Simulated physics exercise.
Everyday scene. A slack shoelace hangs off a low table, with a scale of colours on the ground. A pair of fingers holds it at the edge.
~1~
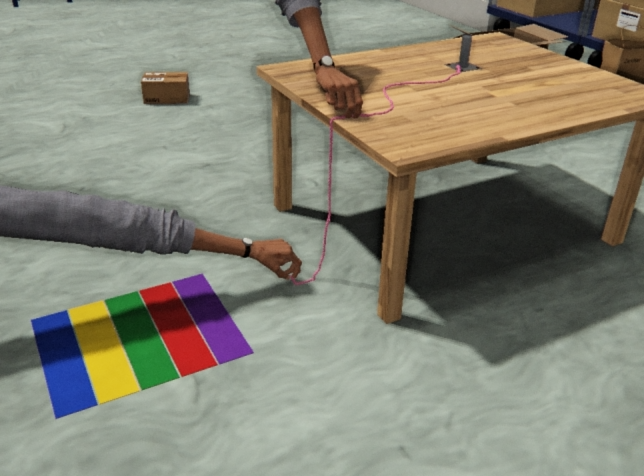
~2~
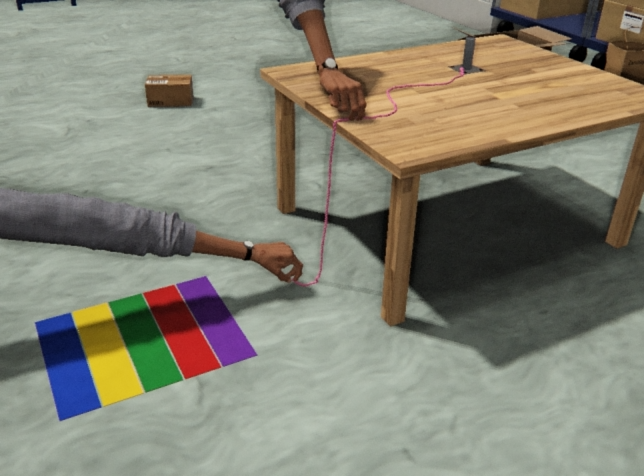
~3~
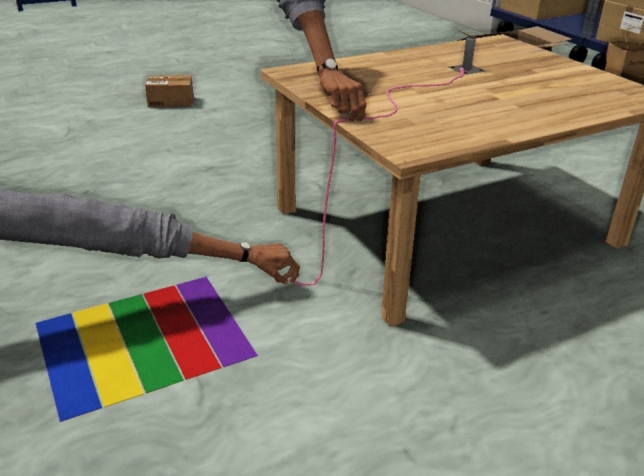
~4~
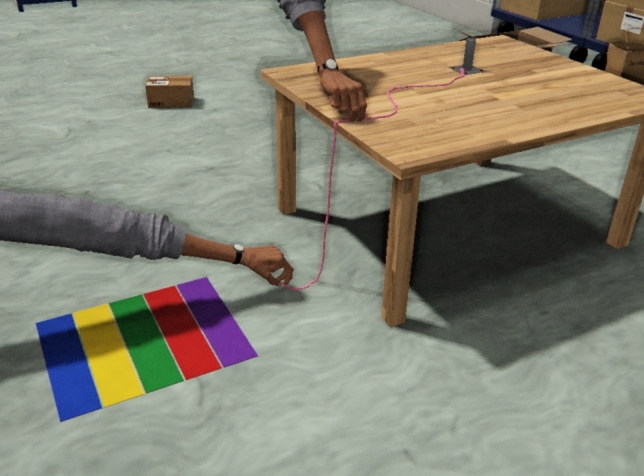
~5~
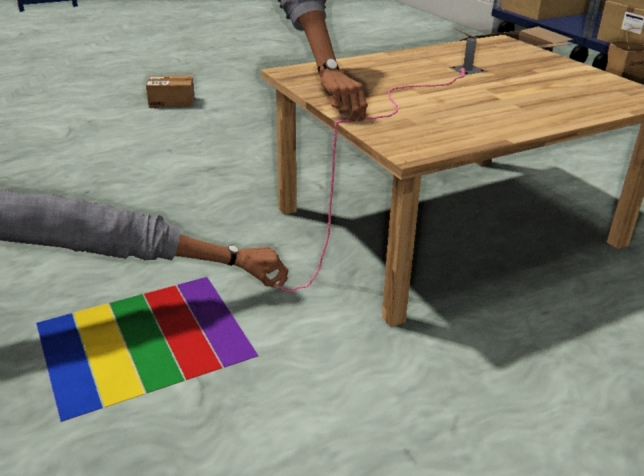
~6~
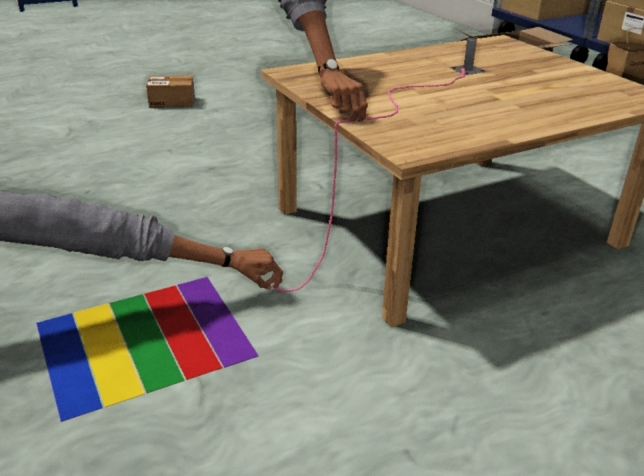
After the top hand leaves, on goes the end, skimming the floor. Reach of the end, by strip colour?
Green.
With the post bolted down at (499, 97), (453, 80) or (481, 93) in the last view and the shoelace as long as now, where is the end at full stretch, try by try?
Try by try: (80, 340), (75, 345) and (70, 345).
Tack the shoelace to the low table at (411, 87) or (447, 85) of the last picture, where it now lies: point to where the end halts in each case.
First try at (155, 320), second at (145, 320).
Soon after, end near (190, 309); over red.
Then, end near (152, 320); over green.
At full stretch, end near (131, 326); over green. The end stops over the green strip.
